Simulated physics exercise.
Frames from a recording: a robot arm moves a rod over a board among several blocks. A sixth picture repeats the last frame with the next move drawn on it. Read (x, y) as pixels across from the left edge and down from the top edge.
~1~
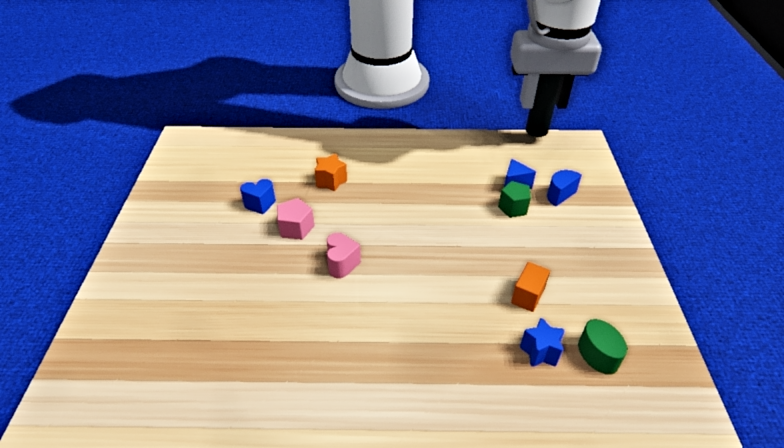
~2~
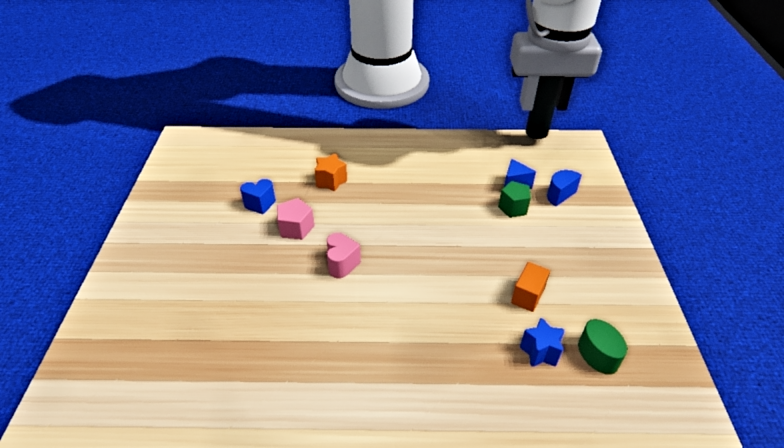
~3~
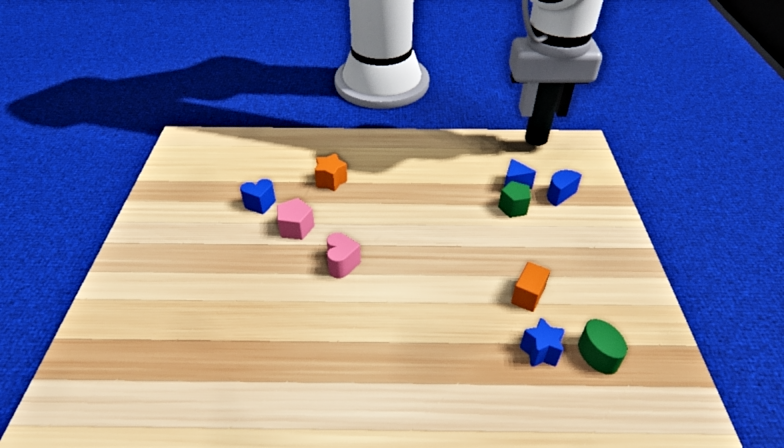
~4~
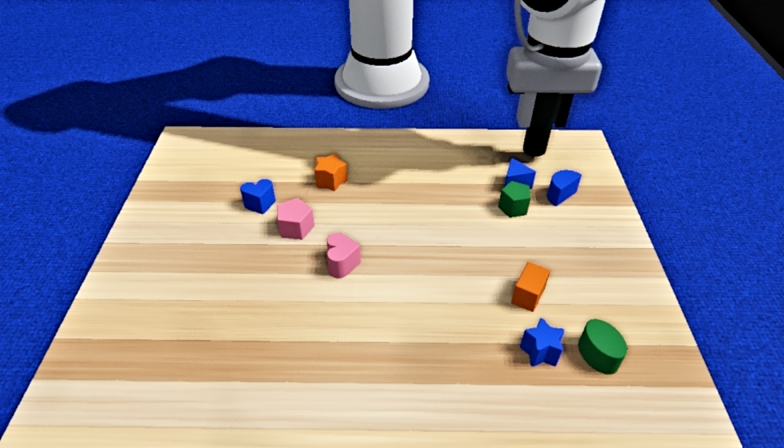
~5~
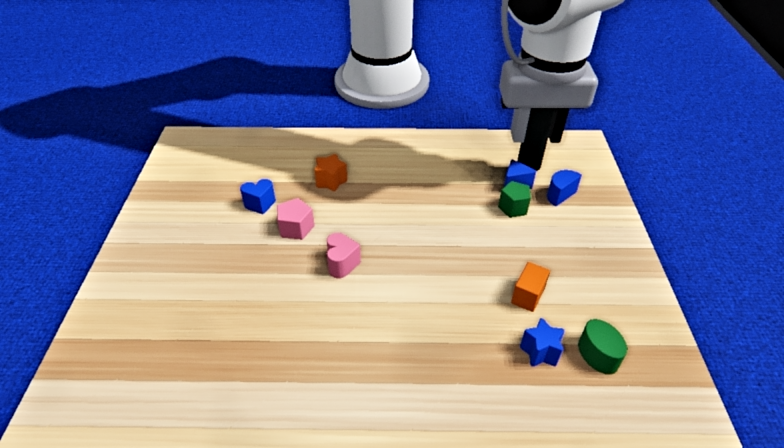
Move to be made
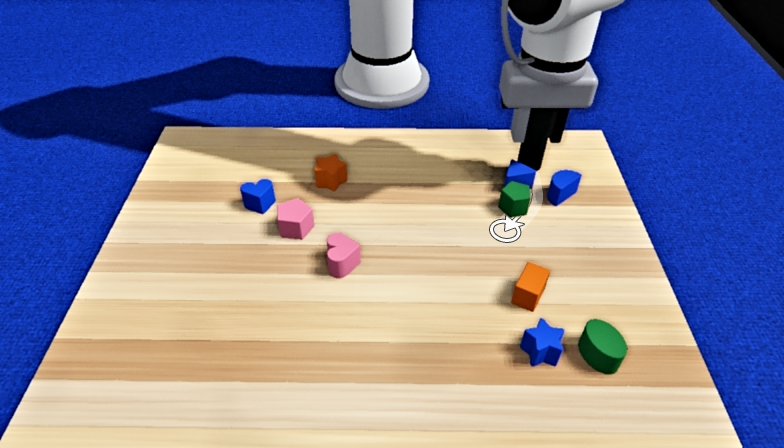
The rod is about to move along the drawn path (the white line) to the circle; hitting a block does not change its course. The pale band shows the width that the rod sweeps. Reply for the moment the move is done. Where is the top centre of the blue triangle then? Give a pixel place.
At roughly (504, 180).
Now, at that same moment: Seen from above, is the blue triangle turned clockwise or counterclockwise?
It makes a clockwise turn.
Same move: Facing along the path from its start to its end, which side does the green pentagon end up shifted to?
It is pushed towards the right-hand side.
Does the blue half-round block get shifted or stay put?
That block is not shifted.
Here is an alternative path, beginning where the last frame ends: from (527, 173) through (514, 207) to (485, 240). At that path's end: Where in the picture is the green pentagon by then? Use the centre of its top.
Close to (487, 242).
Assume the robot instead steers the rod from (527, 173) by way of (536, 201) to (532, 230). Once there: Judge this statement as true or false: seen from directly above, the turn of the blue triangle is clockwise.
That is true.
The line goes from (527, 173) over (530, 193) and (522, 213) to (505, 231).
The first path, step by step. One third of the way, rod (532, 185); green pentagon (516, 191); blue triangle (510, 176), turned 25° clockwise.
Two thirds of the way, rod (523, 205); green pentagon (501, 200), turned 15° anticlockwise; blue triangle (504, 180), turned 60° clockwise.
At the end, rod (507, 223); green pentagon (481, 208), turned 15° clockwise; blue triangle (504, 180), turned 65° clockwise; blue half-round block unmoved.
